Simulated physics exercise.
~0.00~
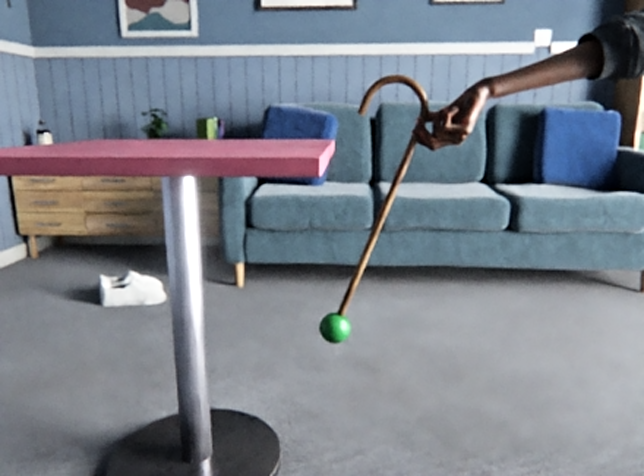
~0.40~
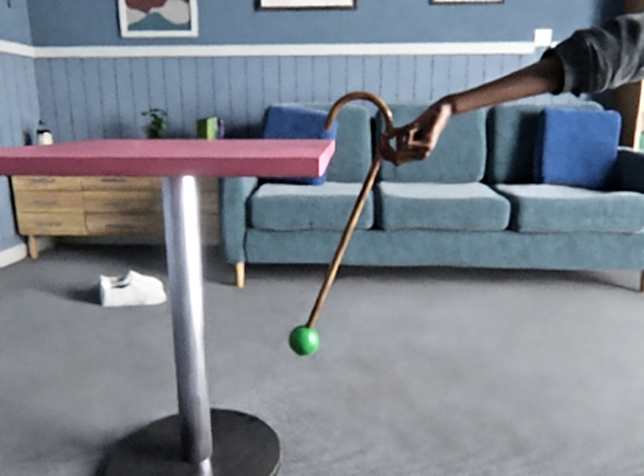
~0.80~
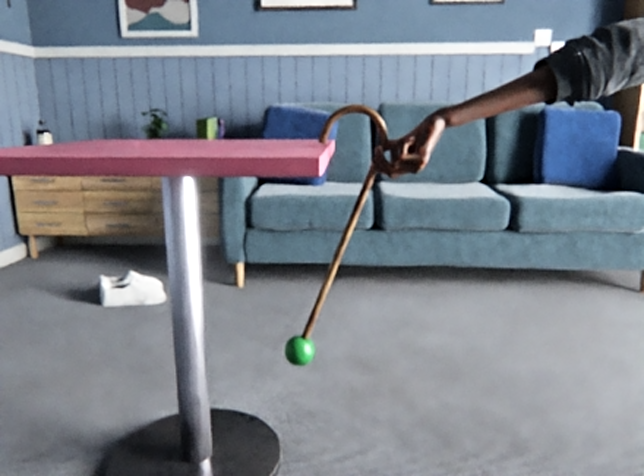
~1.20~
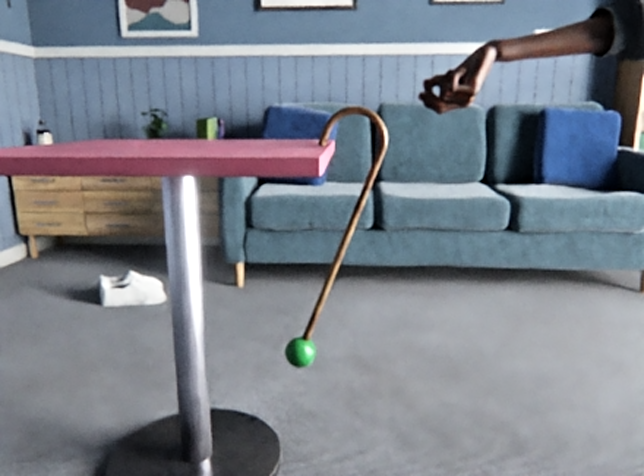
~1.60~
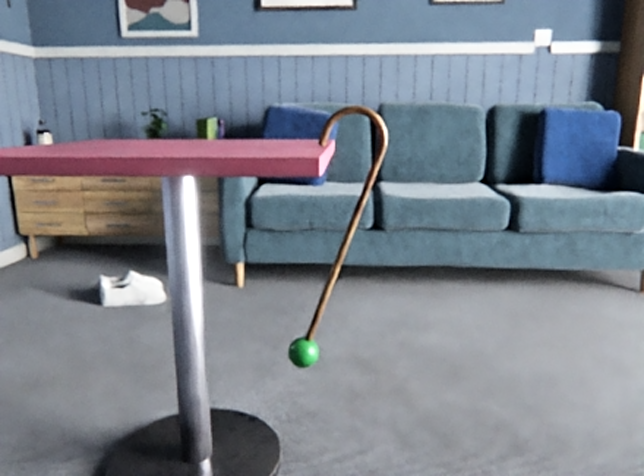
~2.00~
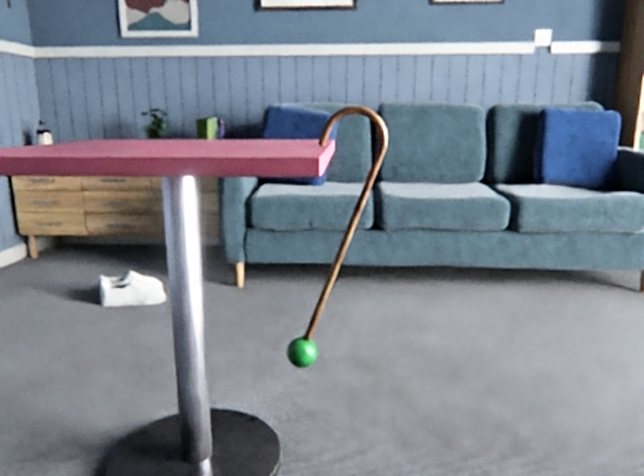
A cane-like stick with a green ball at its lower end was carried left and lowered by a hand until its curved top hooked over the pink table's right edge. The hand let go and withdrew, and the stick stayed hanging there.
